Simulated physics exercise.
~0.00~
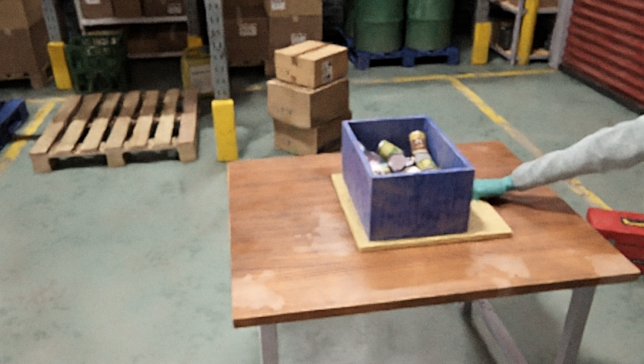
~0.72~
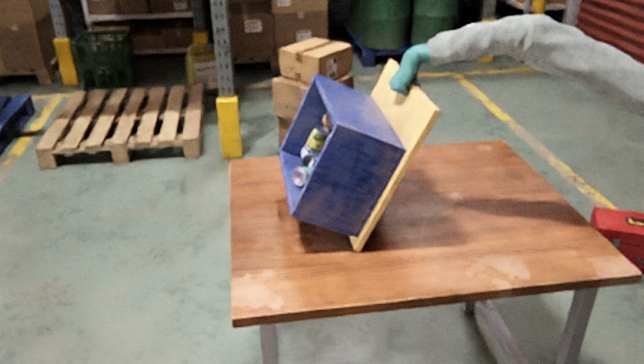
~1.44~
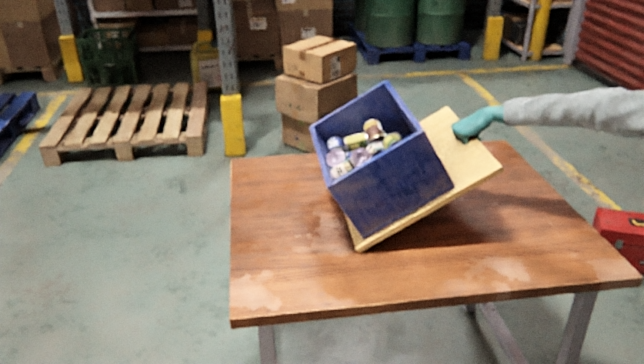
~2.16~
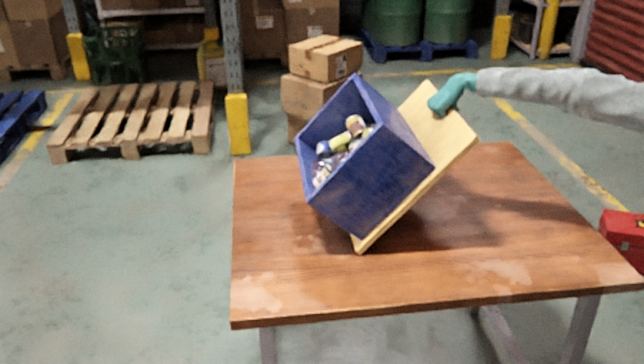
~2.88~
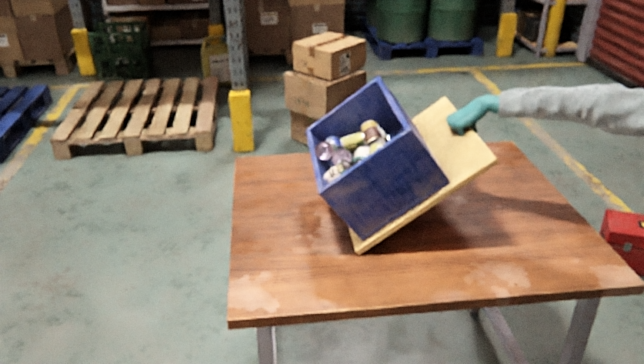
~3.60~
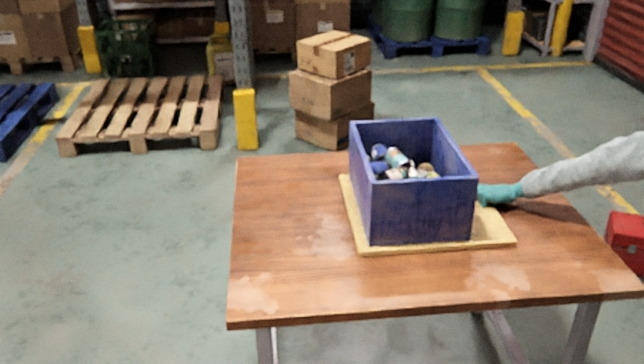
Gloved hand tipping a blue container of small tins leftward on a board, rocking it, then lowering it flat with none spilled.
